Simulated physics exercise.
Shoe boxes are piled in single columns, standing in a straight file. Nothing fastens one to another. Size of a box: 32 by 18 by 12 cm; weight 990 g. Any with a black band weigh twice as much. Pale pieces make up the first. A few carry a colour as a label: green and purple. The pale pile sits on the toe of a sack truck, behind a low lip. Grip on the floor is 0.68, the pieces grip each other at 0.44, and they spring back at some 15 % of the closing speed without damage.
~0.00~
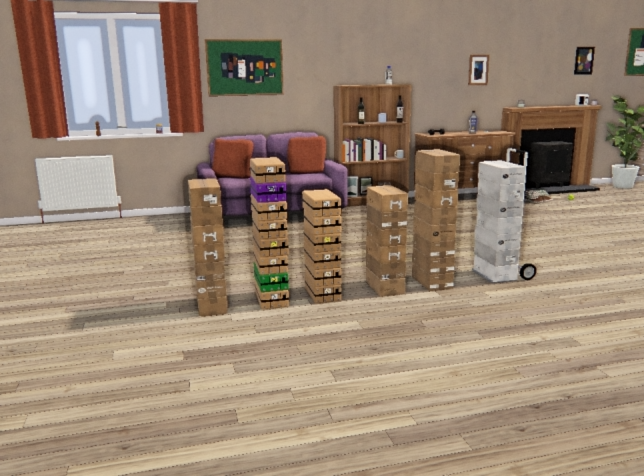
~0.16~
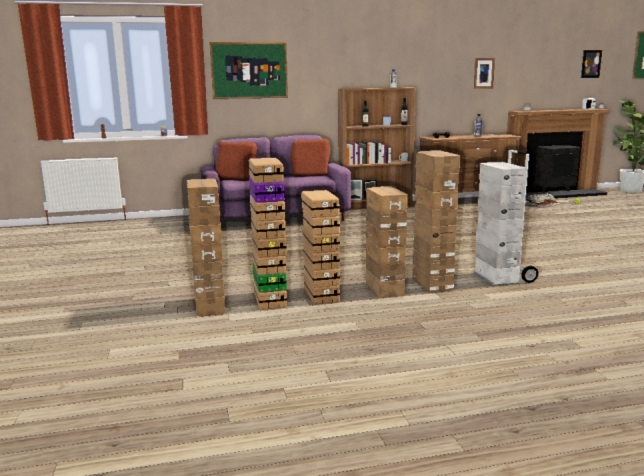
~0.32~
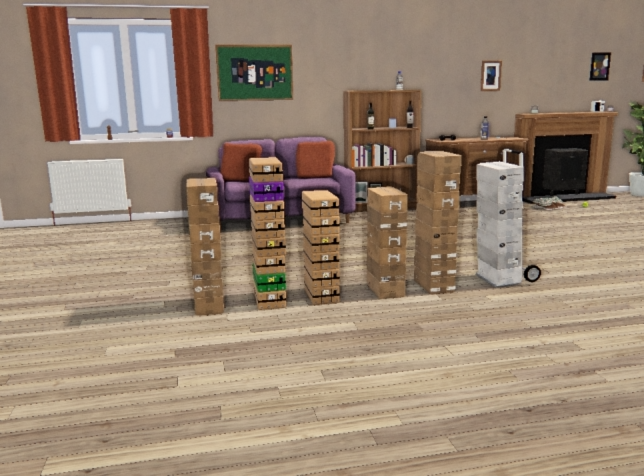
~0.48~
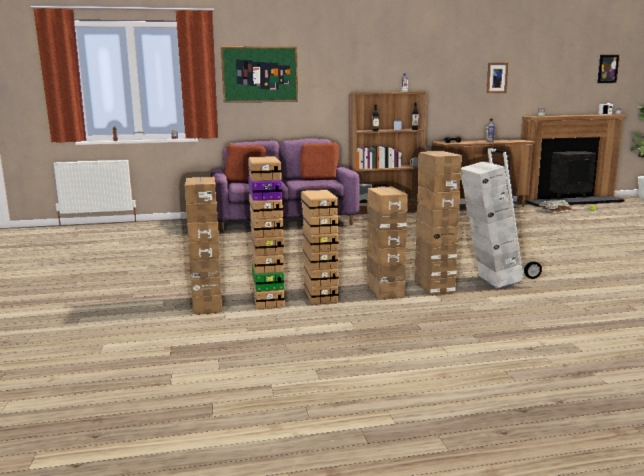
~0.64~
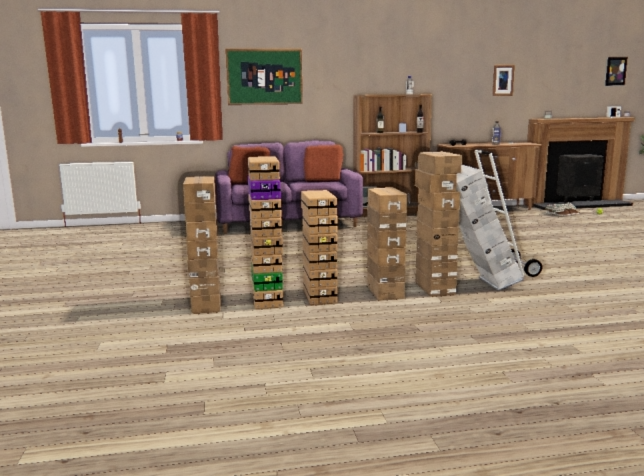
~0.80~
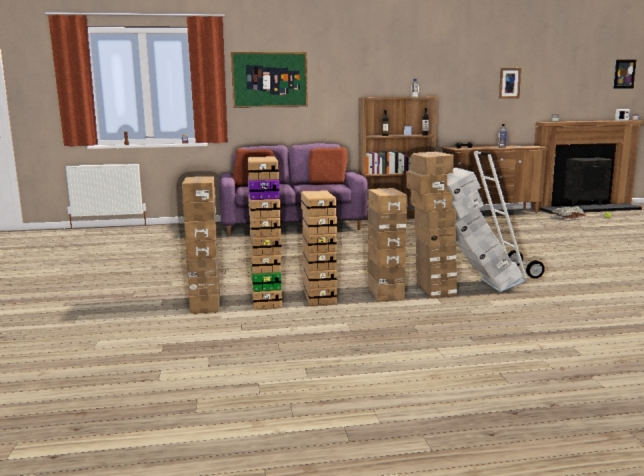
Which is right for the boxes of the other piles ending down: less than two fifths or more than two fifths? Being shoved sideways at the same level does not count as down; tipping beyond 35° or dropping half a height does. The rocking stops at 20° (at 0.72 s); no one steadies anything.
It comes to over two fifths.
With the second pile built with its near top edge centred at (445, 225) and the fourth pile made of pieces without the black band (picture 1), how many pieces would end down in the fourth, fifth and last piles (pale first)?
In that case fourth 0, fifth 0, last 0.
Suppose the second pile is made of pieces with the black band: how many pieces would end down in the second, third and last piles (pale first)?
In that case second 0, third 0, last 0.
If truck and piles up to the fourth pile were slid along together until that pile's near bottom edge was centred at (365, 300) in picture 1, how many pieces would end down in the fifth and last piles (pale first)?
In that case fifth 8, last 7.
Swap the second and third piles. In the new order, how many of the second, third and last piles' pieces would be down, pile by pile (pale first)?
In that case second 5, third 8, last 7.
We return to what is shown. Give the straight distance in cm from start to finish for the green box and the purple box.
About: Green 25, purple 155.
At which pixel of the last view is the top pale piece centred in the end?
At about (391, 244).
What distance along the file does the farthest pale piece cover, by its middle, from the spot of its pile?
About 85 cm.
After 1.26 s, 7 of the pale pile down; none of the 35 other boxes down, 14 disturbed.
After 1.76 s, 7 of the pale pile down; 11 of the 35 other boxes down.
After 2.82 s, 7 of the pale pile down; 28 of the 35 other boxes down; purple box leaning 35°, 9 cm lower; green box leaning 35°.
After 3.30 s, 7 of the pale pile down; 35 of the 35 other boxes down; purple box on its side; green box leaning 45°, 7 cm lower.
At rest (4.2 s), 7 of the pale pile down; 35 of the 35 other boxes down; purple box upside down; green box leaning 45°, 7 cm lower. That is 100 per cent. As the last picture would show them, middles, purple box near (45, 288), green box near (230, 288).
